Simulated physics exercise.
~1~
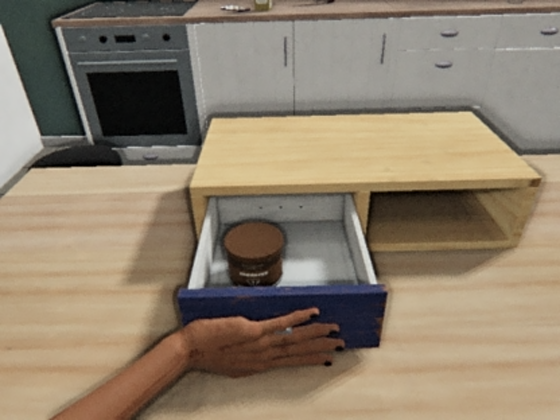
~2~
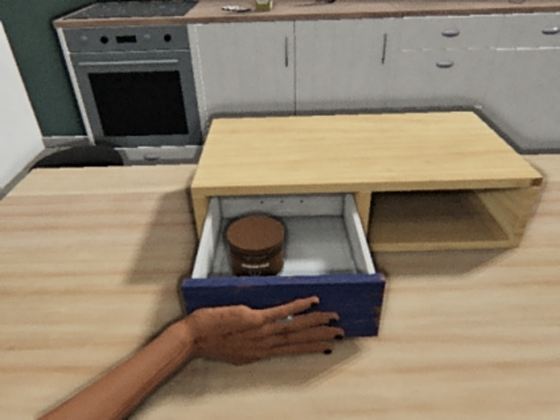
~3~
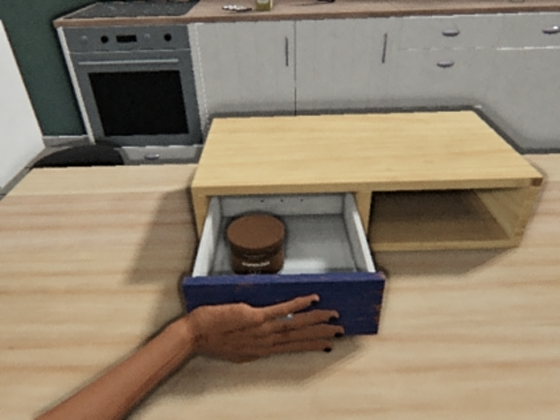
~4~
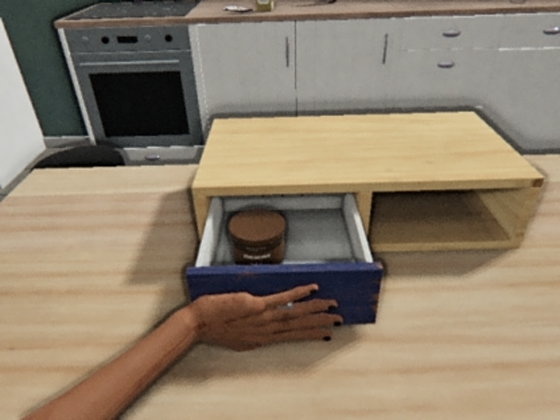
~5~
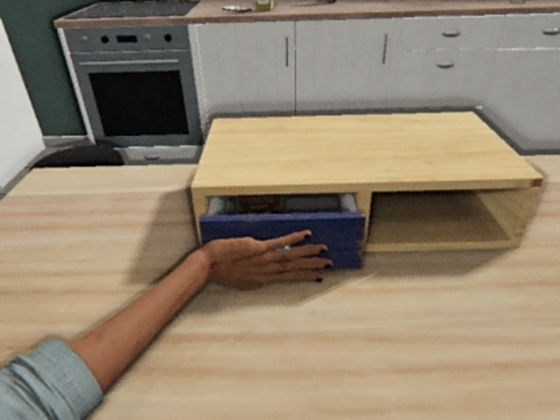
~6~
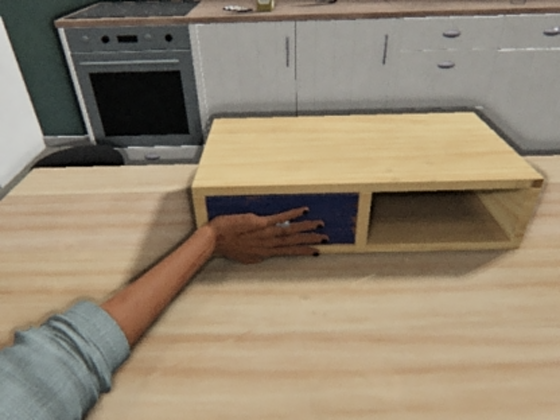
The clip opens on a light wooden chest on a wooden table, with an oven and pale kitchen cabinets behind it. Its blue-fronted drawer on the left stands open with a brown pot inside, while the compartment on the right is empty. A hand rests against the drawer front and eases it slightly inward, the pot riding along with it. The hand then pushes farther, a grey-blue sleeve coming into view as the drawer slides in and the pot slips under the chest's top. Finally, the drawer shuts flush, hiding the pot, with the hand still against its front.
